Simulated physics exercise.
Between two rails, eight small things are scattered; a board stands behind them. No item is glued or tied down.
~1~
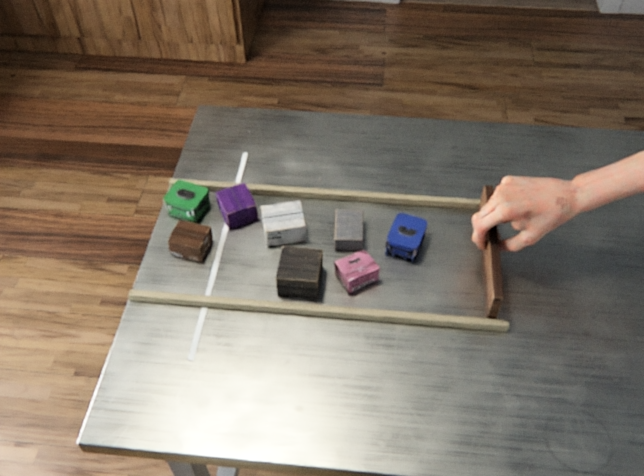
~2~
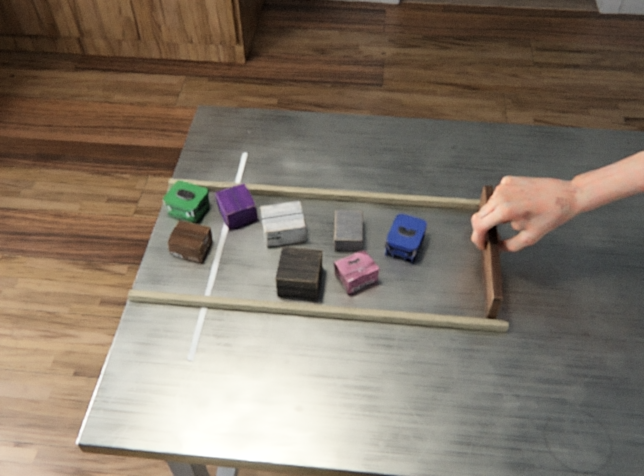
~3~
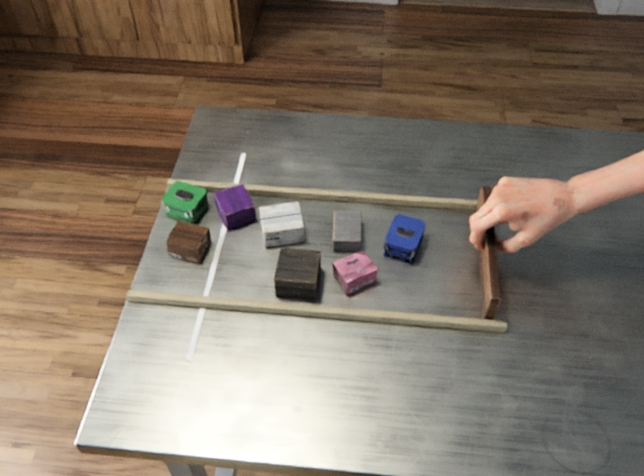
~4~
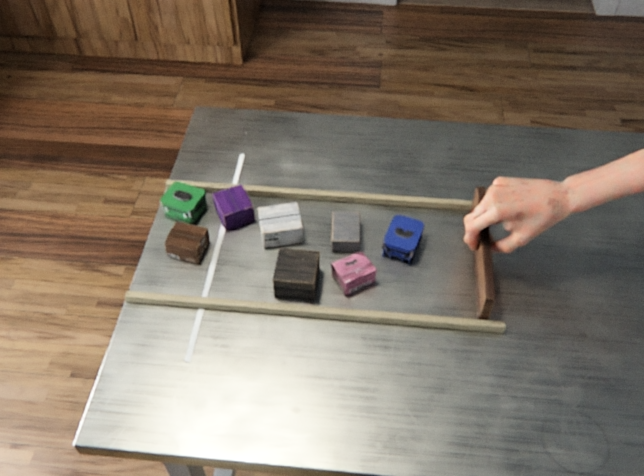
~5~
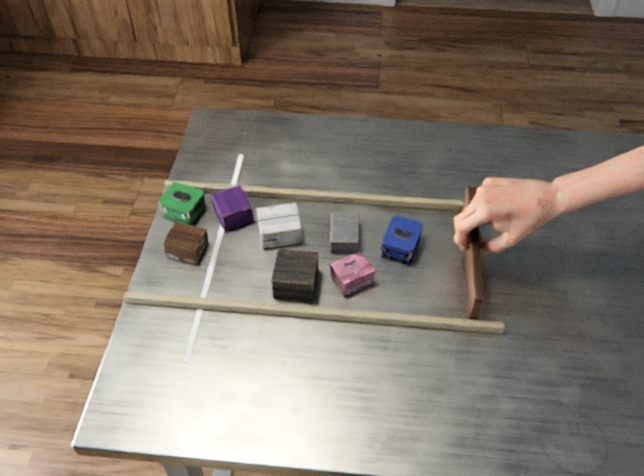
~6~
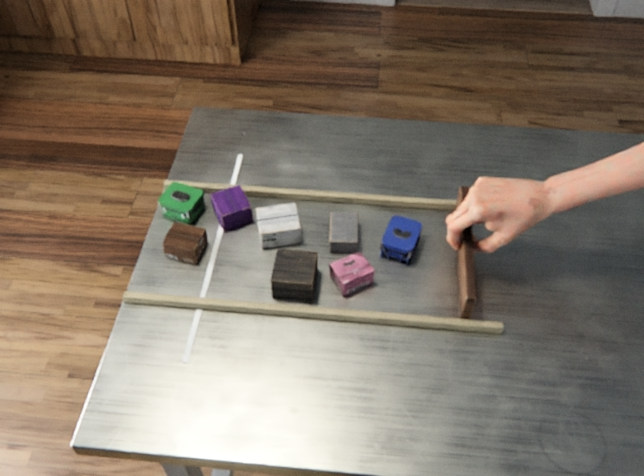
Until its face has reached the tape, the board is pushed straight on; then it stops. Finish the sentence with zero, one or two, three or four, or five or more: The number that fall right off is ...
The number that fall right off is three or four.
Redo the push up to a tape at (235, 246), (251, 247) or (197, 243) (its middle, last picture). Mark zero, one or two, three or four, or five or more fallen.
One or two; 1 or 2; three to four.
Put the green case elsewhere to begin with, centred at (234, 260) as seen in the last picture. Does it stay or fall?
Green case: Gone.
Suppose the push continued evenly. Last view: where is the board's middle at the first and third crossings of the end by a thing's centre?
At the first moment about (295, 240), at the next about (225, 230).
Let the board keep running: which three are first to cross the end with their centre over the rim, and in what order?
Sequence: Green case; purple box; white box.
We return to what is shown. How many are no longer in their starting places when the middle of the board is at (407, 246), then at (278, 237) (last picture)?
That gives 1 for the first and 7 for the second.
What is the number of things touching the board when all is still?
That makes 2.
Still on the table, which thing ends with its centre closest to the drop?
Brown box.
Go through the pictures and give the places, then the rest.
In the first picture, green case (188, 202); brown box (191, 241); purple box (237, 206); board (490, 250); tape (222, 243).
In the second picture, brown box (190, 241); grey block (348, 230).
In the third picture, purple box (235, 207); pink box (355, 272).
In the fourth picture, green case (185, 203); black block (297, 274).
In the fifth picture, brown box (186, 243); white box (279, 226).
In the sixth picture, green case (183, 203); brown box (185, 243); purple box (232, 208); board (465, 251); tape (217, 245).
Early on, none off yet; green case at rest near (183, 203); brown box at rest near (185, 243); purple box at rest near (232, 208).
A while later, none off yet; green case travelled about its own width near (151, 198); brown box at rest near (185, 243); purple box travelled about its own width near (184, 201).
Finally, the number that fall off is three or four; lost, white box, purple box and green case.
